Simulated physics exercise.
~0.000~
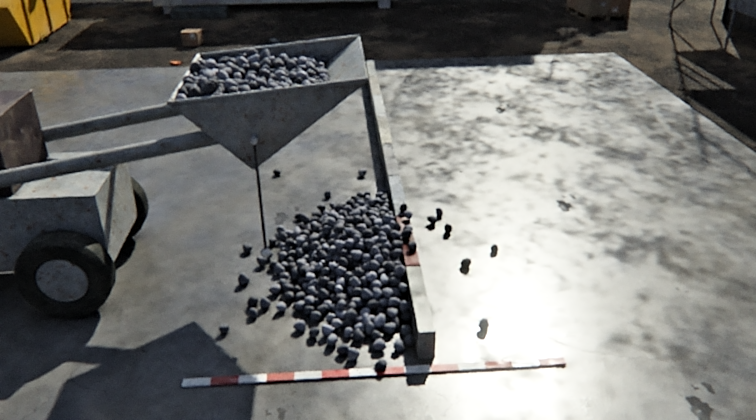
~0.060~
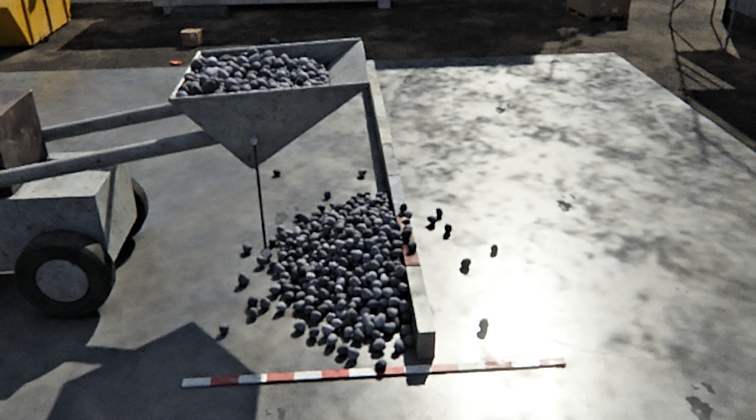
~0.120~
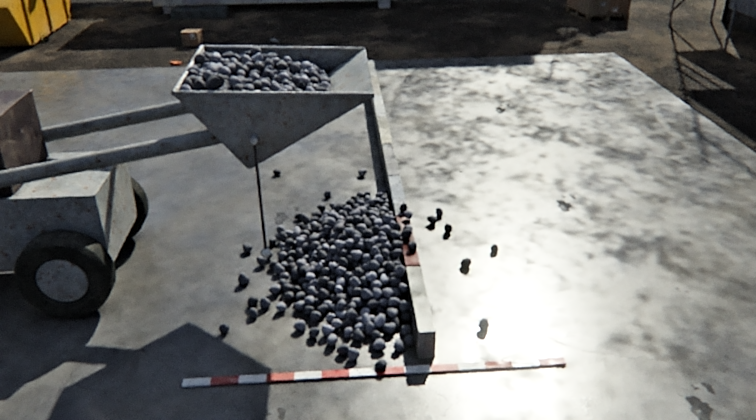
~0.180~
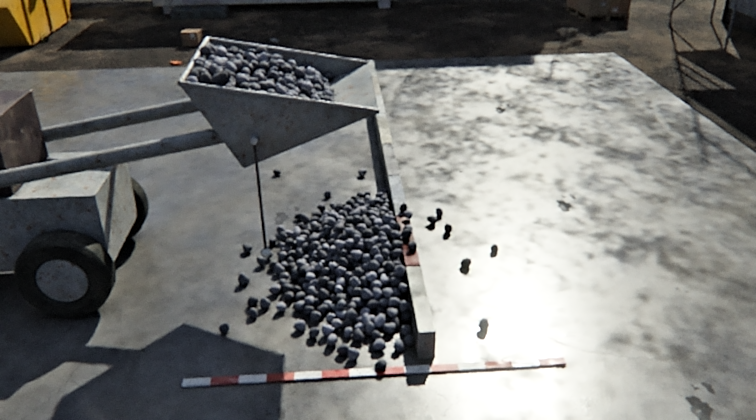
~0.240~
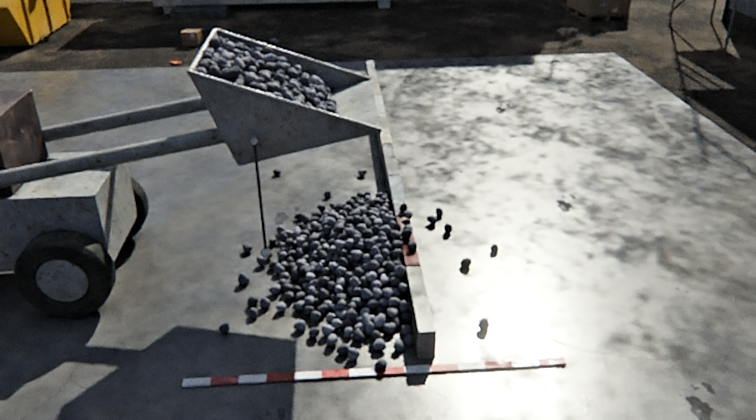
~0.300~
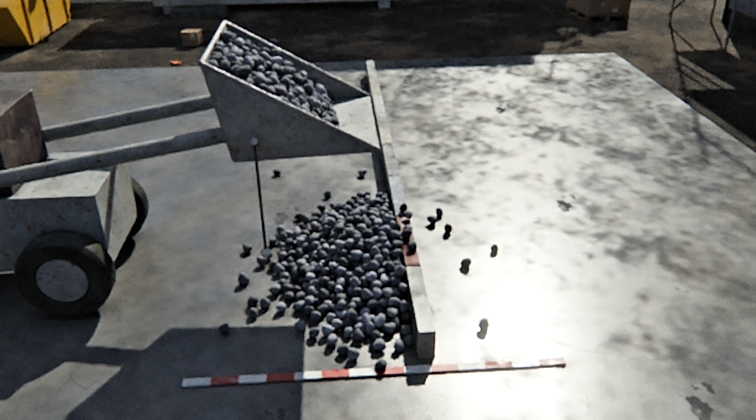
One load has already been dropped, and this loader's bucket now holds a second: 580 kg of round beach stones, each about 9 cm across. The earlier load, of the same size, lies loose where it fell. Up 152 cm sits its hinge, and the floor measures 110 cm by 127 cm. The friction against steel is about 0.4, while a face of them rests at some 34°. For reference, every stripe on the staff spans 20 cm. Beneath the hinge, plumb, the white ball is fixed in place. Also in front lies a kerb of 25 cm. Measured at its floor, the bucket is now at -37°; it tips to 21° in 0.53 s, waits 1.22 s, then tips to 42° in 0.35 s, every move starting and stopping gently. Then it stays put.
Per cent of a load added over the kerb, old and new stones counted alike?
Some 73 %.
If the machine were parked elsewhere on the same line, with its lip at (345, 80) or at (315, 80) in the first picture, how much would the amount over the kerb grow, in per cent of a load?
Roughly 50 and 25 percent, in that order.
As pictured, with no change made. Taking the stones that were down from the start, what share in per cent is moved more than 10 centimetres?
Roughly 0 % of them.
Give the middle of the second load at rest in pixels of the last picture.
Roughly at (443, 245) in the last picture.
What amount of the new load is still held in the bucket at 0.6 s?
Roughly 100 per cent remains inside.
After 0.4 s the floor is at 12°; in per cent of one load, 100 in the bucket, 99 on this side of the kerb, 1 over the kerb; the foremost stones are at (447, 242).
After 0.6 s the floor is at 21°; in per cent of one load, 100 in the bucket, 99 on this side of the kerb, 1 over the kerb; the foremost stones are at (447, 242).
After 2.5 s the floor is at 42°; in per cent of one load, 0 in the bucket, 127 on this side of the kerb, 72 over the kerb; the foremost stones are at (629, 239).
After 5.4 s the floor is at 42°; in per cent of one load, 0 in the bucket, 126 on this side of the kerb, 74 over the kerb; the foremost stones are at (630, 239). Net gain over the kerb, 73.
